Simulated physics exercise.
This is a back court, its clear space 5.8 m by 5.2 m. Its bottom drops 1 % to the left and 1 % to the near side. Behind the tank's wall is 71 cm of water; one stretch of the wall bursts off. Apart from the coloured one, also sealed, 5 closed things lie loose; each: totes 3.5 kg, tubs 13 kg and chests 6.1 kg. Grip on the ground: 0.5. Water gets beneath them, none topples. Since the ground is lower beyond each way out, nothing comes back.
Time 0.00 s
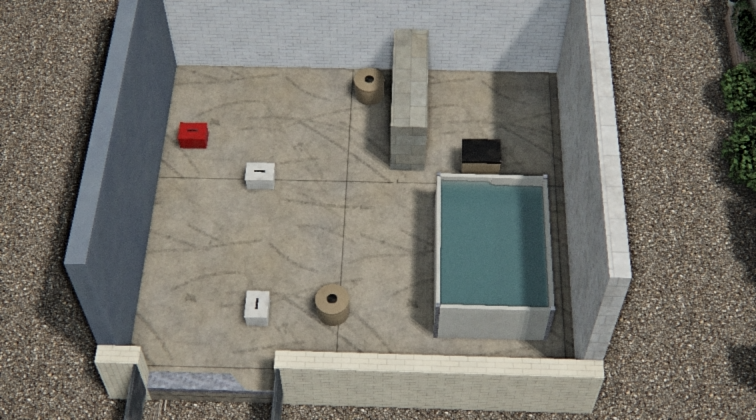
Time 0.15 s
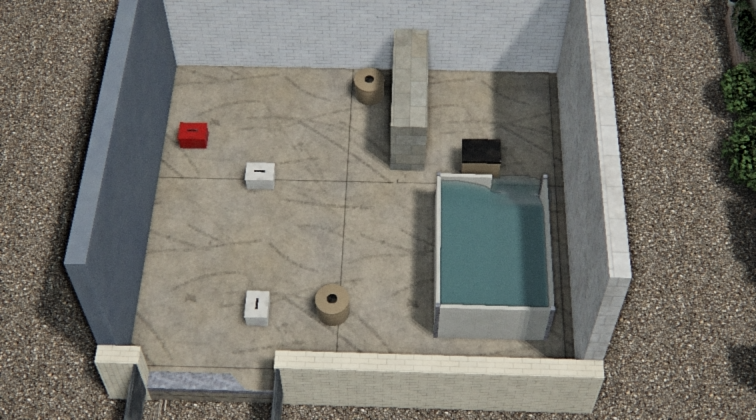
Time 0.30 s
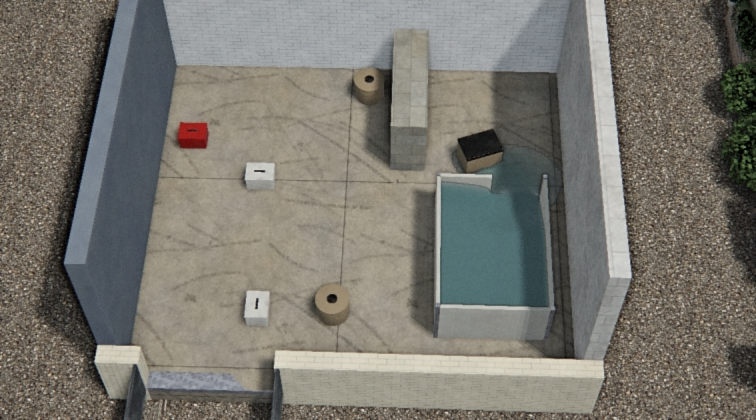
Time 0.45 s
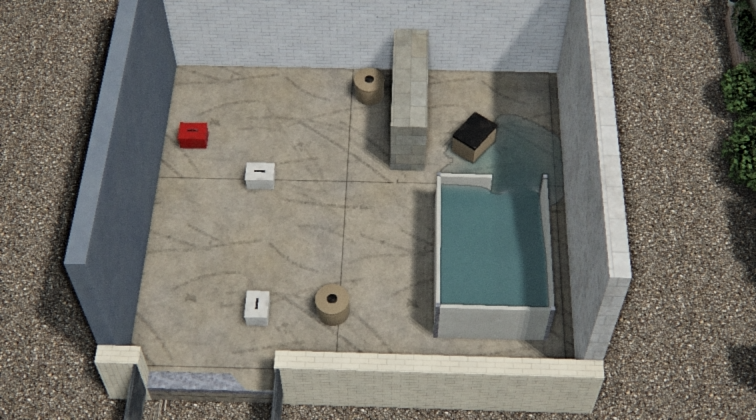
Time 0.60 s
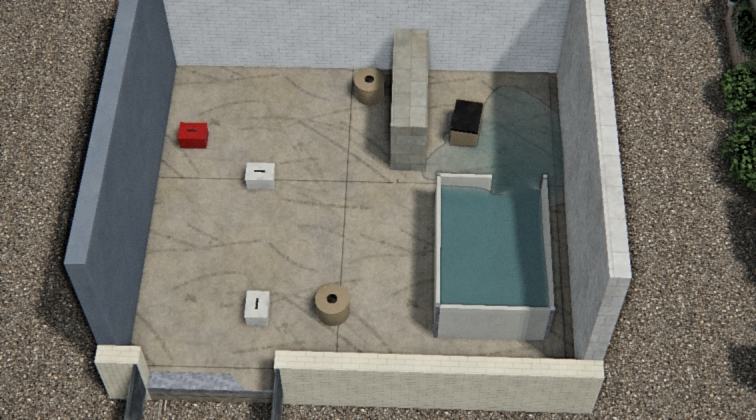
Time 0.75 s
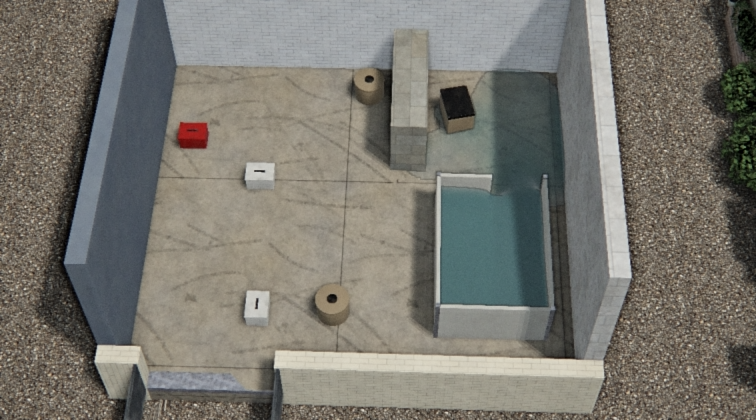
Walled back court with a tank wall breaking at its far side, water spreading behind and a dark-topped chest turning and drifting away.
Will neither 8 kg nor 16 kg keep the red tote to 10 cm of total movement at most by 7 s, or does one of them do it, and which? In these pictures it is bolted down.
No, 8 kg does it.
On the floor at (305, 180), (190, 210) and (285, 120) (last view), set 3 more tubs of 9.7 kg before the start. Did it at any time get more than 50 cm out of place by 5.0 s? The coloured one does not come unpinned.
Each in turn: Not that far, not that far, not that far.
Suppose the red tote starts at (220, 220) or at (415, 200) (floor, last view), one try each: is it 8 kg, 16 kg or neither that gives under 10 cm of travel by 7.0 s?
Light one suffices, then no option.
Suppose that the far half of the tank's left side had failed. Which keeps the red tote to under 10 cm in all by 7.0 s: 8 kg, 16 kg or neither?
In that case no choice suffices.
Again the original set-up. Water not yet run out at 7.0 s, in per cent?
Roughly 100 percent.
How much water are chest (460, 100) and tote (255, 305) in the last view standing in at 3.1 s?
Depths: Near 19 cm, then near 0 cm.
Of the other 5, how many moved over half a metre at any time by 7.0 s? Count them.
2.
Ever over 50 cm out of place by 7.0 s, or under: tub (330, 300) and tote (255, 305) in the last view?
One after the other: Does not reach it, then goes beyond it.
After 1.4 s the red tote would be 0 cm from its start with 8 kg and 0 cm from its start with 16 kg; 0 cm of water round it then.
After 3.1 s the red tote would be 0 cm from its start with 8 kg and 0 cm from its start with 16 kg; 0 cm of water round it then.
After 4.9 s the red tote would be 4 cm from its start with 8 kg and 0 cm from its start with 16 kg; 5 cm of water round it then.
After 7.0 s the red tote would be 5 cm from its start with 8 kg and 0 cm from its start with 16 kg; 4 cm of water round it then.
